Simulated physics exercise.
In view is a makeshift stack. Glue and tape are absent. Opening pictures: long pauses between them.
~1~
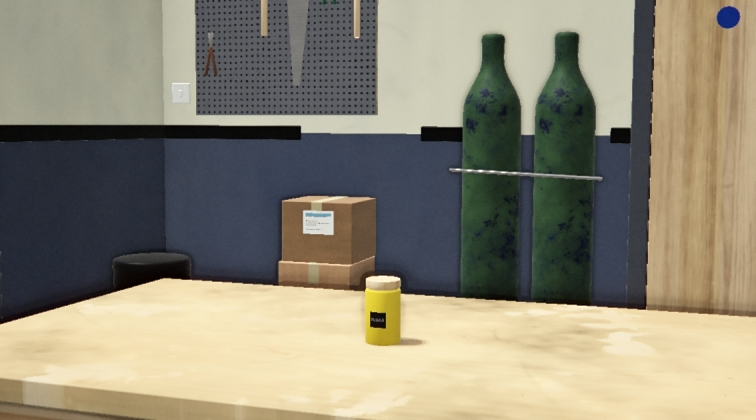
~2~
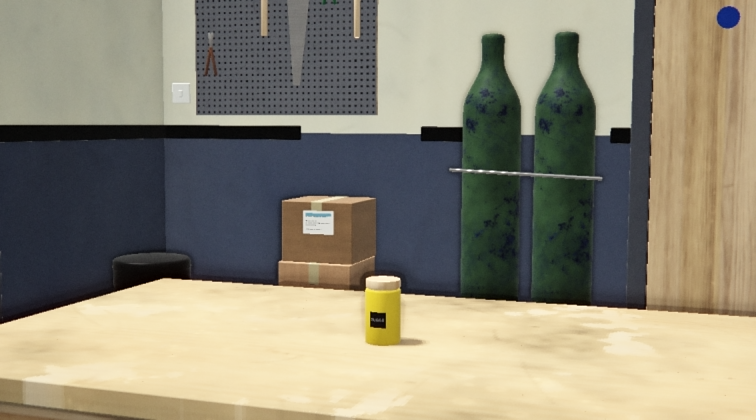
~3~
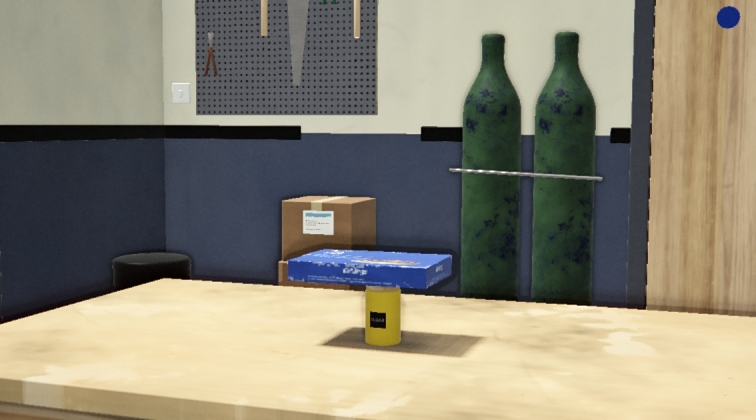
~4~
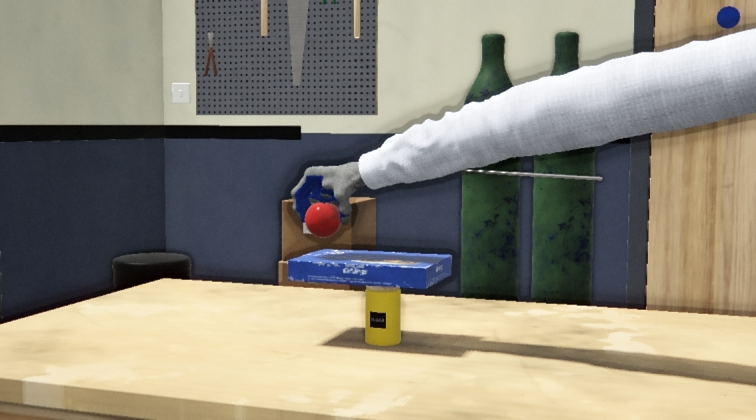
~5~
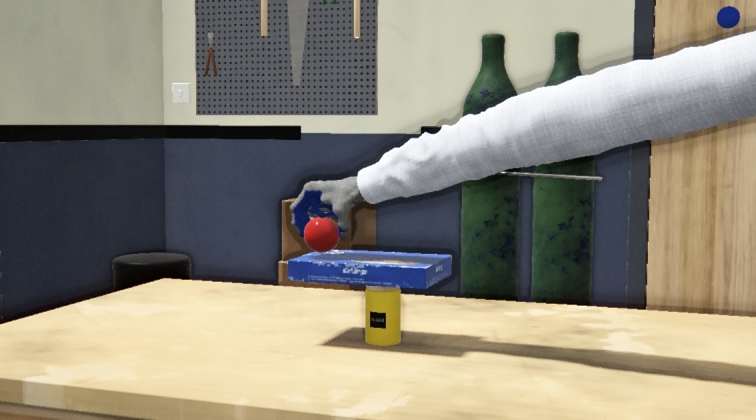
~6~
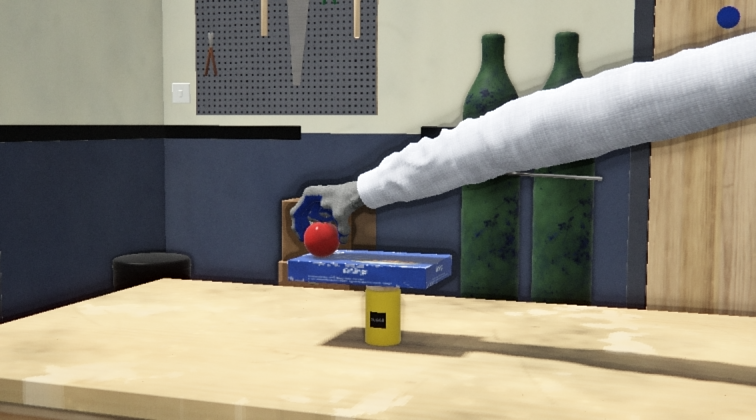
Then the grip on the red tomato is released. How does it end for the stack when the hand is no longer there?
The stack does not stay put.
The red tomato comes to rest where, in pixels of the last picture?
Roughly pixel (277, 322) in the last picture.
Then, 0.30 s past the last view, red tomato now fallen; blue packet rocked 49° from its first pose.
Then, 0.40 s past the last view, blue packet rocked 69° from its first pose.
Then, 0.50 s past the last view, blue packet rocked 70° from its first pose.
Finally, fallen, red tomato; down or leaning hard in the stack, blue packet; yellow jar still in place. Final places as the last picture's camera would see them, red tomato near (277, 322). The stack loses its balance.
